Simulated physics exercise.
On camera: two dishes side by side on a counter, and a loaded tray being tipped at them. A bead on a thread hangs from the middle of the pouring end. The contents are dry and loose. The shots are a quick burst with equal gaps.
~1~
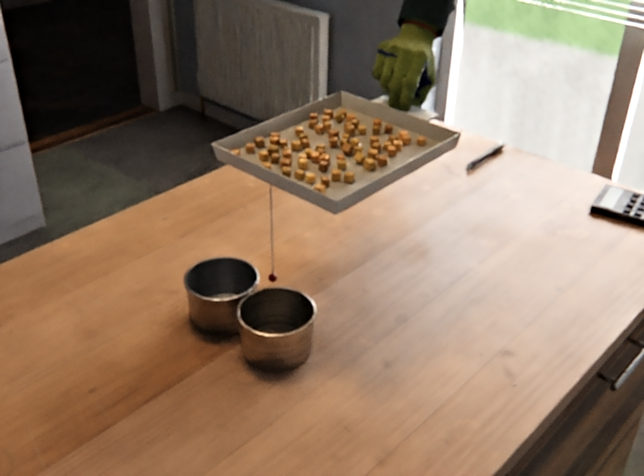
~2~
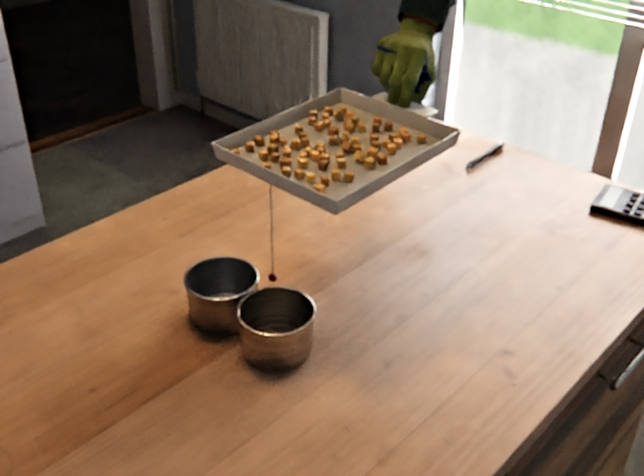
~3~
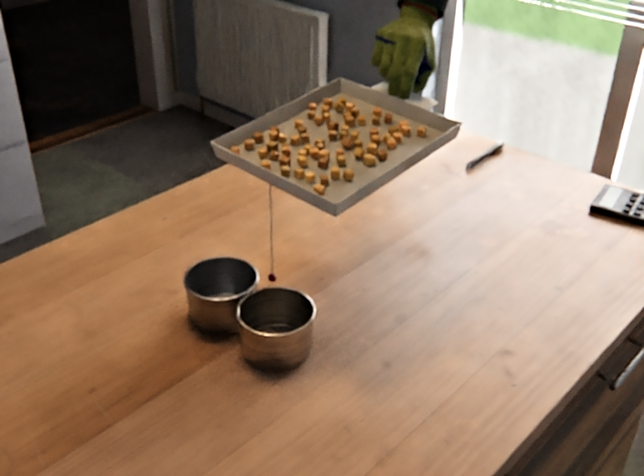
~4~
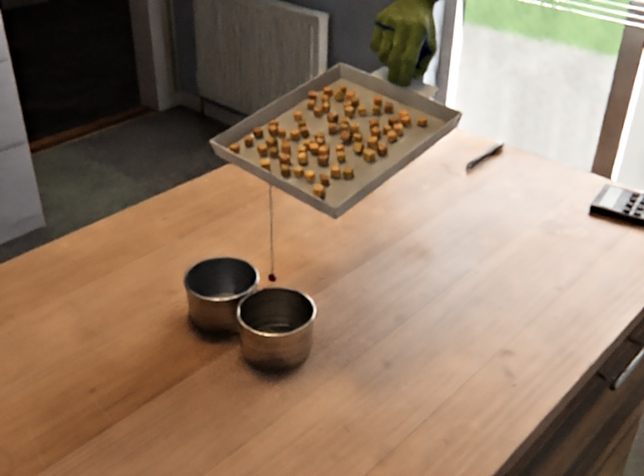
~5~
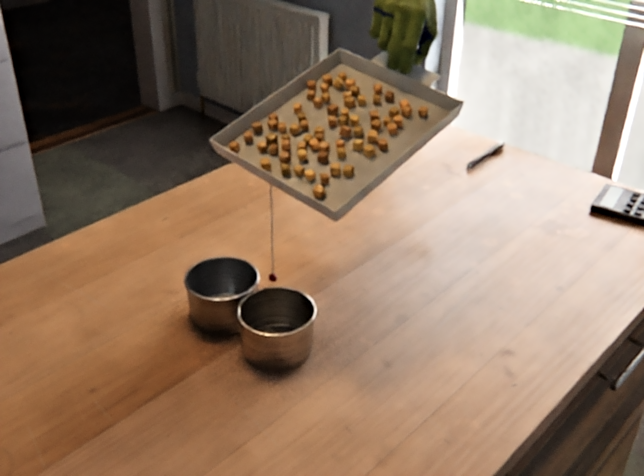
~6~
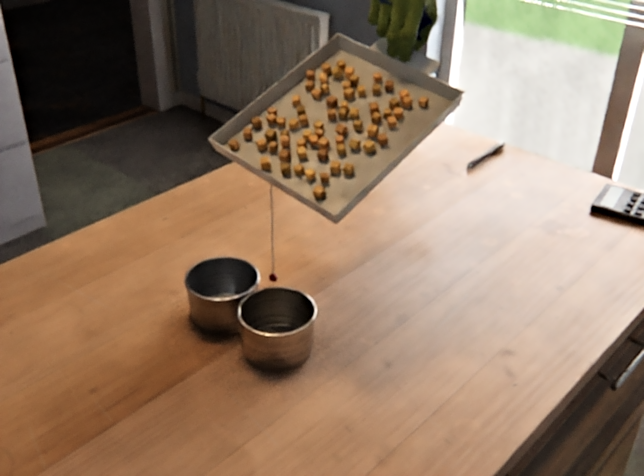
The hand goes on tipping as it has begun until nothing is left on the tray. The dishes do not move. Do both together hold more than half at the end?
Caught overall: Only the smaller part.
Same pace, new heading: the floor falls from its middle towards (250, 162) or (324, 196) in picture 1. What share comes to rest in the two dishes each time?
First some 50, then 30 per cent.
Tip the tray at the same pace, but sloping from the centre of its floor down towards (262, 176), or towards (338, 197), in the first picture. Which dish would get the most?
At the first place the left-hand dish, at the second right.
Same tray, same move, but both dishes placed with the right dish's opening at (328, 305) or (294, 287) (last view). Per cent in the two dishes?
First some 20, then 0 per cent.
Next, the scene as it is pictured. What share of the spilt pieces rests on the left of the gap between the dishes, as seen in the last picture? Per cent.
Near 40 %.
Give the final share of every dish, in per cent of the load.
The left dish has 0 per cent, the right dish has 30.
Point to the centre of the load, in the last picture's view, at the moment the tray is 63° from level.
At about (306, 177).
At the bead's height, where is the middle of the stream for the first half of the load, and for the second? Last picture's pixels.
At about (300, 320), then at (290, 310).
Shortly afterwards, tray tipped steeply; the whole lot on the tray.
Next, tray tipped past a quarter turn; the bulk on the tray; only a few in the right dish; a little outside both; only a few in the air.
Some moments later, tray tipped past a quarter turn; near a third in the right dish; near two thirds outside both.
In the end, tray tipped past a quarter turn; near a third in the right dish; none at all in the left dish; near two thirds outside both.
